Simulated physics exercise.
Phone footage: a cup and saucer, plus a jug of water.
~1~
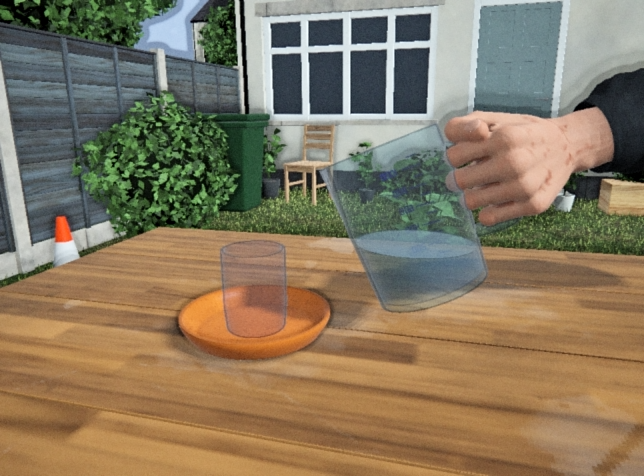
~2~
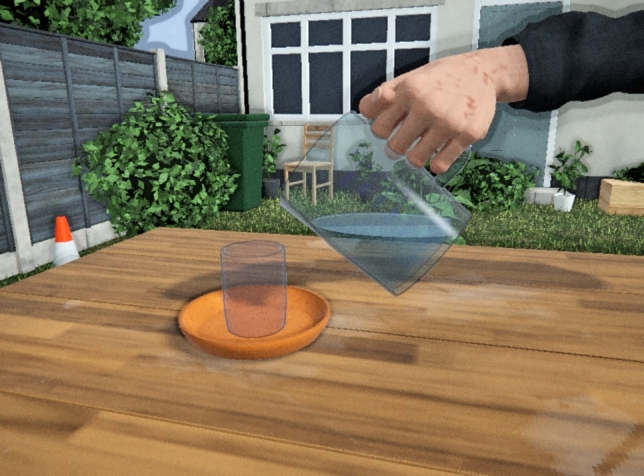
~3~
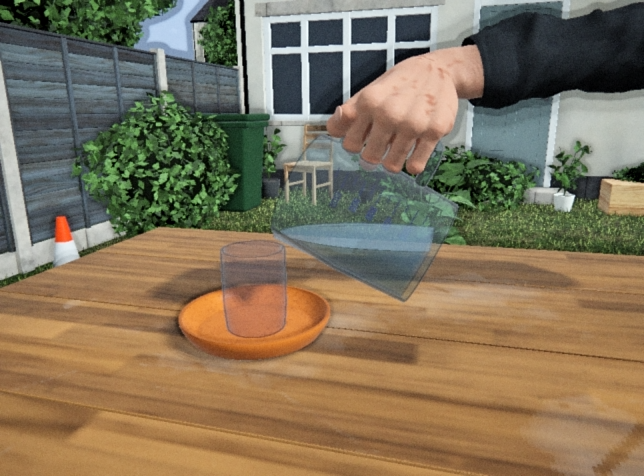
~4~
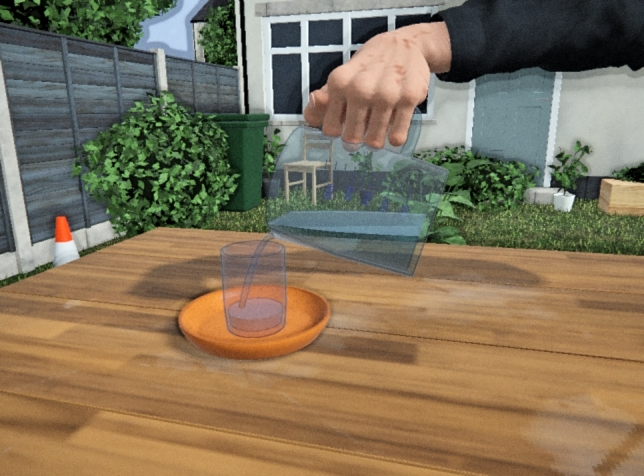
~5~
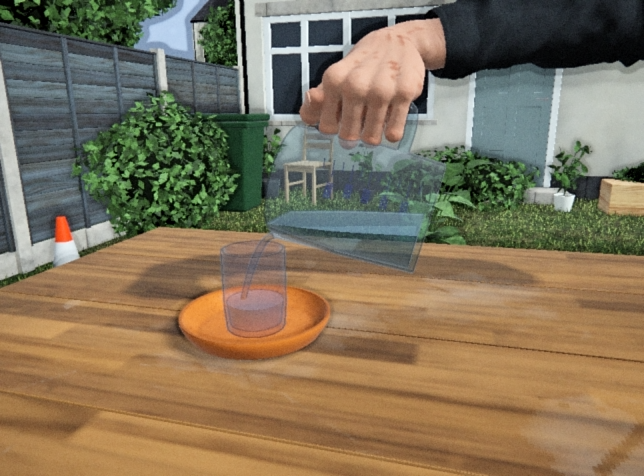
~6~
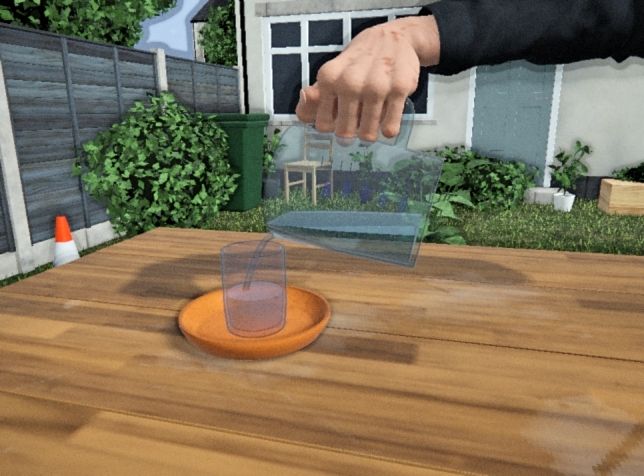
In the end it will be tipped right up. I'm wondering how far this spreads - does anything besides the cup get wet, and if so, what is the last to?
The saucer is the last.
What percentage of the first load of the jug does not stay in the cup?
I'd say close to 25 per cent.
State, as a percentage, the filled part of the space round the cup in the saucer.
40 per cent, roughly.
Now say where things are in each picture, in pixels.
In the first frame, the hand lifts the jug; jug (406, 215) tipped 20° with all of its load; cup (255, 285) empty; saucer (224, 347) dry.
In the second frame, the jug is brought over; jug (371, 202) tipped 50° with all of its load; cup (255, 285) empty.
In the third frame, the jug is brought over; jug (360, 216) tipped 65° with all of its load; cup (255, 285) empty.
In the fourth frame, a stream runs into the cup; jug (354, 200) tipped 75° with nearly all of its load; cup nearly empty, surface at (256, 308).
In the fifth frame, a stream runs into the cup; jug (353, 197) tipped 75° with about three quarters of its load; cup (255, 285) about a quarter full.
In the sixth frame, a stream runs into the cup; jug (351, 195) tipped 80° with about three quarters of its load; cup about half full, surface at (255, 291); saucer (224, 347) dry.
Soon after, the cup is nearly full; the saucer is dry.
Later, the cup is full to the brim; the saucer is wet, with room to spare.
In the end, the cup is full to the brim; the saucer is wet, with room to spare.
